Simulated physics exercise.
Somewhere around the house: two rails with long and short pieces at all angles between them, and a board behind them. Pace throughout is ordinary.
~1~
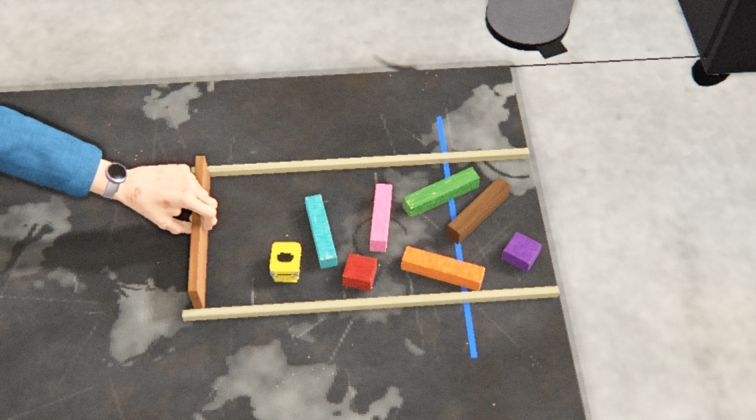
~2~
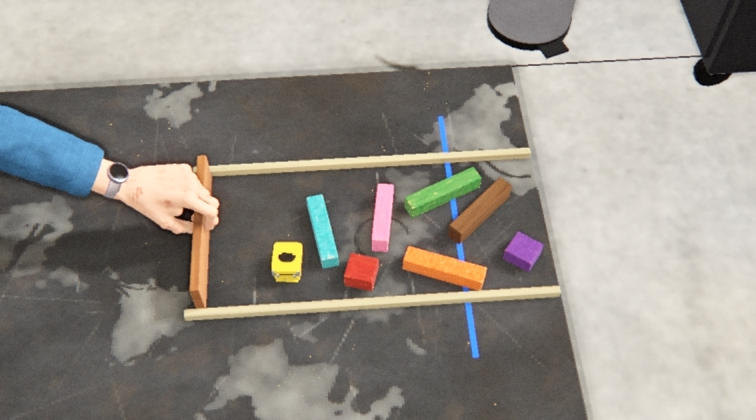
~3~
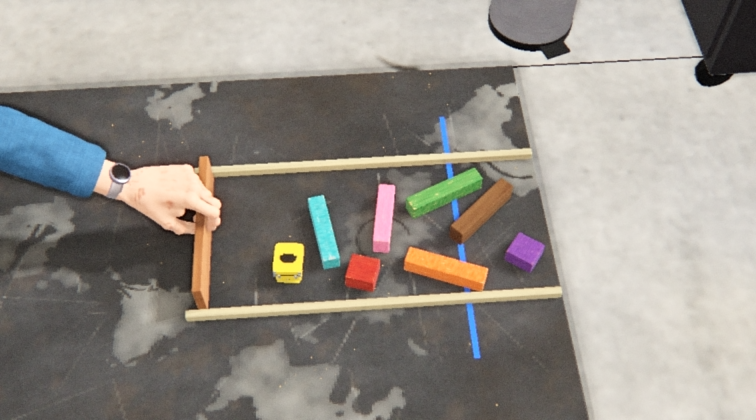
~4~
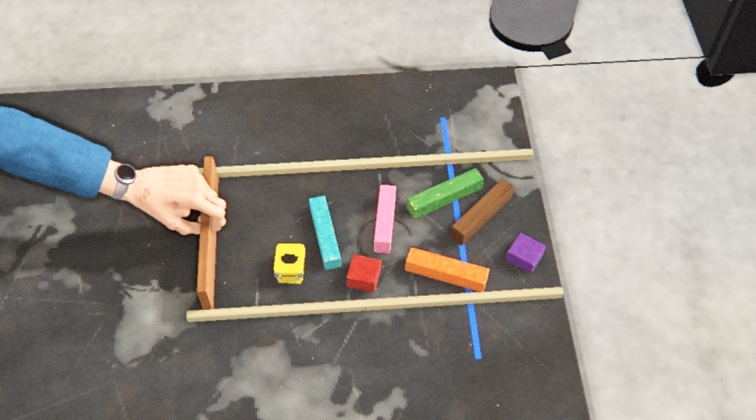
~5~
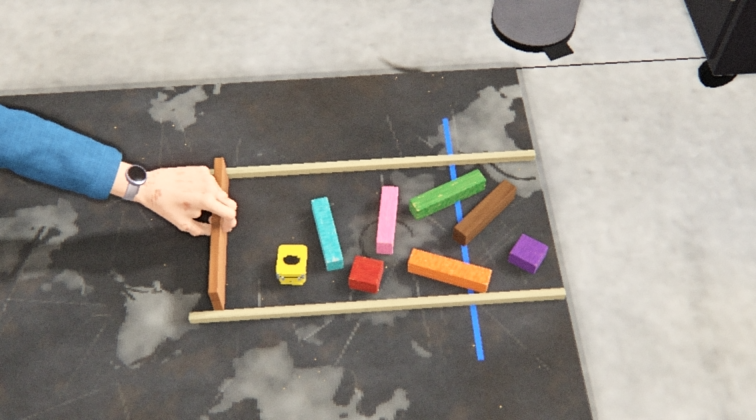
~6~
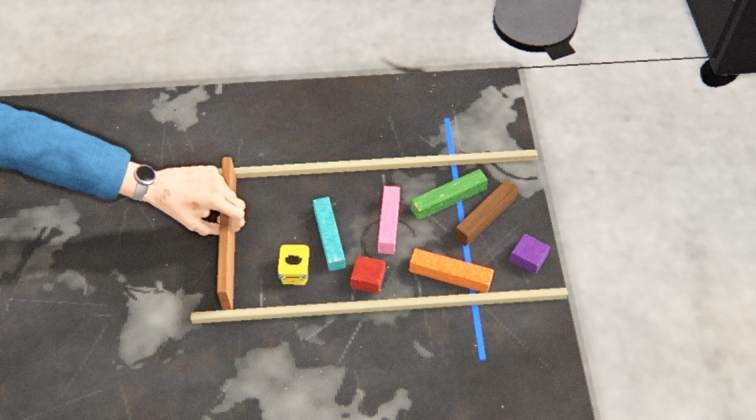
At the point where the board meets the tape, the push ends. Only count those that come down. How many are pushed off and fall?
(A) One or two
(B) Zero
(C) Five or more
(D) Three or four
The answer is B.
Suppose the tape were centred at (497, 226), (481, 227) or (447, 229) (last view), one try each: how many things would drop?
Respectively 4, 3 and 0.
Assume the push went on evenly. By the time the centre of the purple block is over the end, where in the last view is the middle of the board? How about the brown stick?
(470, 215) and (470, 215), roughly.
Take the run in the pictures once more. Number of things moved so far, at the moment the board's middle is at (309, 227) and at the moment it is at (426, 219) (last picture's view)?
Counts: 2 / 8.
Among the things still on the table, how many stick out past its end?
The overhang total is 4.
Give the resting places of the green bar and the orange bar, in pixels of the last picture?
First object: (527, 176); second object: (562, 270).
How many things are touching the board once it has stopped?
It adds up to 2.
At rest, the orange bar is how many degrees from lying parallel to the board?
Near 45 degrees.
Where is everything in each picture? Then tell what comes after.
The first picture shows purple block (522, 252); brown stick (479, 211); green bar (441, 192); board (200, 231); tape (455, 226).
The second picture shows brown stick (480, 211); board (201, 230).
The third picture shows green bar (444, 193); pink bar (384, 218).
The fourth picture shows purple block (526, 253); turquoise bar (325, 232).
The fifth picture shows brown stick (485, 213); yellow case (293, 265).
The sixth picture shows purple block (530, 254); brown stick (487, 213); green bar (449, 194); board (227, 232); tape (463, 228).
A little later, none off yet; purple block at rest near (530, 254); brown stick at rest near (487, 213); green bar at rest near (449, 194).
Next, none off yet; purple block shifted a little near (537, 246); brown stick shifted a little near (513, 204); green bar shifted about its own width near (498, 182).
When it is over, the number that fall off is zero.
